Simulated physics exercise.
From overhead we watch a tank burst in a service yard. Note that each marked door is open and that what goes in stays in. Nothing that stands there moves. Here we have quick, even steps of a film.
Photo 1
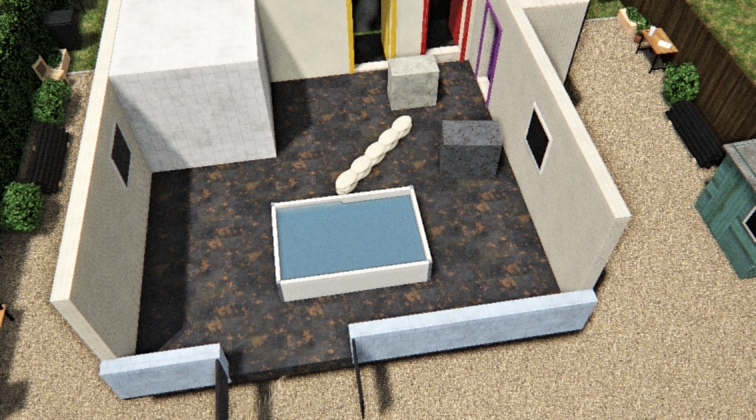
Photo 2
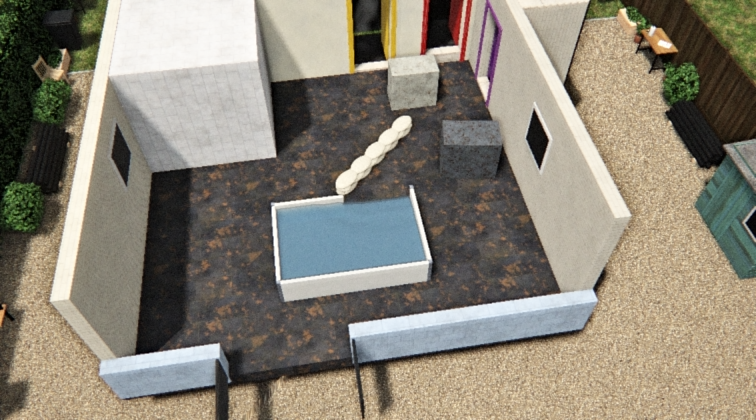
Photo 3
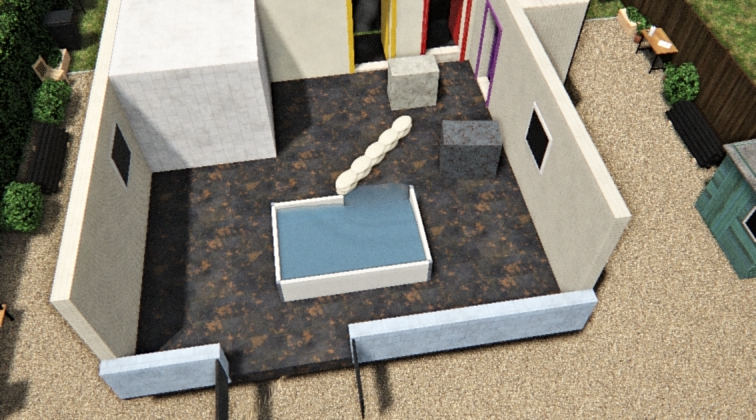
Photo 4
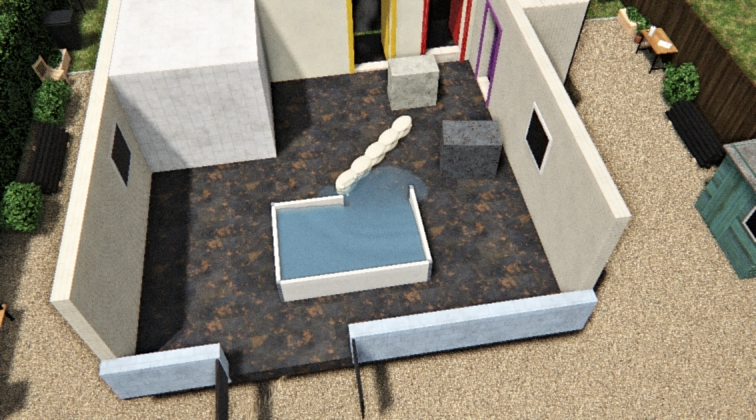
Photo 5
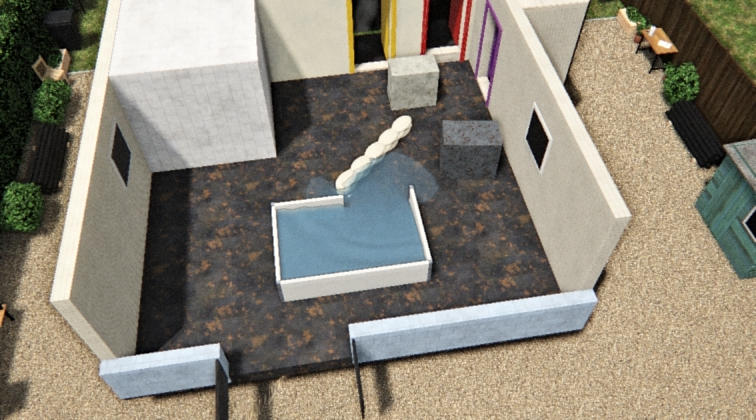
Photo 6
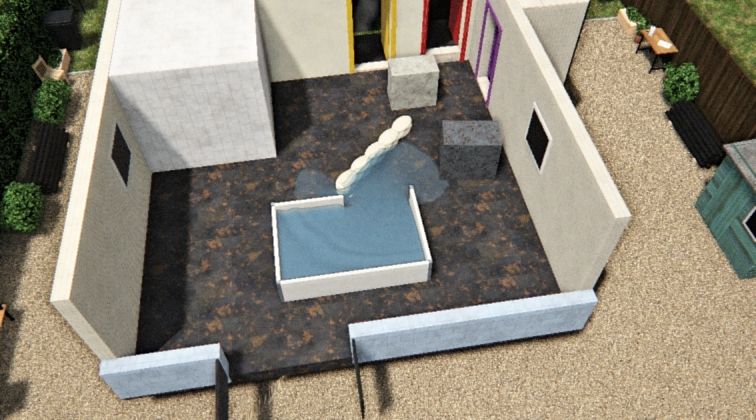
In the video, a white-walled tank of blue water sits still in a walled yard, then part of its far side opens and water pours out, spreading across the dark floor around a pale, lumpy barrier and toward grey blocks.
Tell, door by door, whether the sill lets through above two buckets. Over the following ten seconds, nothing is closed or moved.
Door by door: The yellow door does not; the red door does not; the purple door does.
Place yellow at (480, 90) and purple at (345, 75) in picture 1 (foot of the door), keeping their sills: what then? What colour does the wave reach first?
The door marked yellow is first.
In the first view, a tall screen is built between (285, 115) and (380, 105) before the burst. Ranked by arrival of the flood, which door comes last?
The last is the yellow door.
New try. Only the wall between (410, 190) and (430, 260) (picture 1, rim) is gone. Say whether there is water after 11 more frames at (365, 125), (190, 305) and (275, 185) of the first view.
The three spots, in order, are spared, spared and spared.
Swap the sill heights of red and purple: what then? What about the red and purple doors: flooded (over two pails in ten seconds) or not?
One by one: The red door exceeds the limit; the purple door stays within the limit.
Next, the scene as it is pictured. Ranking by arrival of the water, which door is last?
The yellow-painted one.
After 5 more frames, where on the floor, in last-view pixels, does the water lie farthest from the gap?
I'd go with roughly (445, 107).
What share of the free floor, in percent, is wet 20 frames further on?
Estimate: Near 40 %.
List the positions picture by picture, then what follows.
In the first frame, the tank at (349, 235) is whole and still.
In the second frame, water pours out on the tank's far side and has run to a hidden place.
In the third frame, the front is at (337, 198), out from the gap on the tank's far side.
In the fourth frame, water pours out on the tank's far side and has run to (404, 171).
In the fifth frame, the front is at (394, 154), out from the gap on the tank's far side.
In the sixth frame, the front is at (400, 143), out from the gap on the tank's far side.
A moment on, water covers 15 % of the floor; the yellow door not reached, the red door not reached, the purple door not reached.
Next, water covers 20 % of the floor; the yellow door not reached, the red door not reached, the purple door under two buckets in.
Then, water covers 40 % of the floor; the yellow door wet at the sill, nothing in, the red door wet at the sill, nothing in, the purple door over two buckets in.
Later, water covers 60 % of the floor; the yellow door wet at the sill, nothing in, the red door wet at the sill, nothing in, the purple door far over two buckets in.
In the end, water covers 90 % of the floor; the yellow door wet at the sill, nothing in, the red door wet at the sill, nothing in, the purple door far over two buckets in.
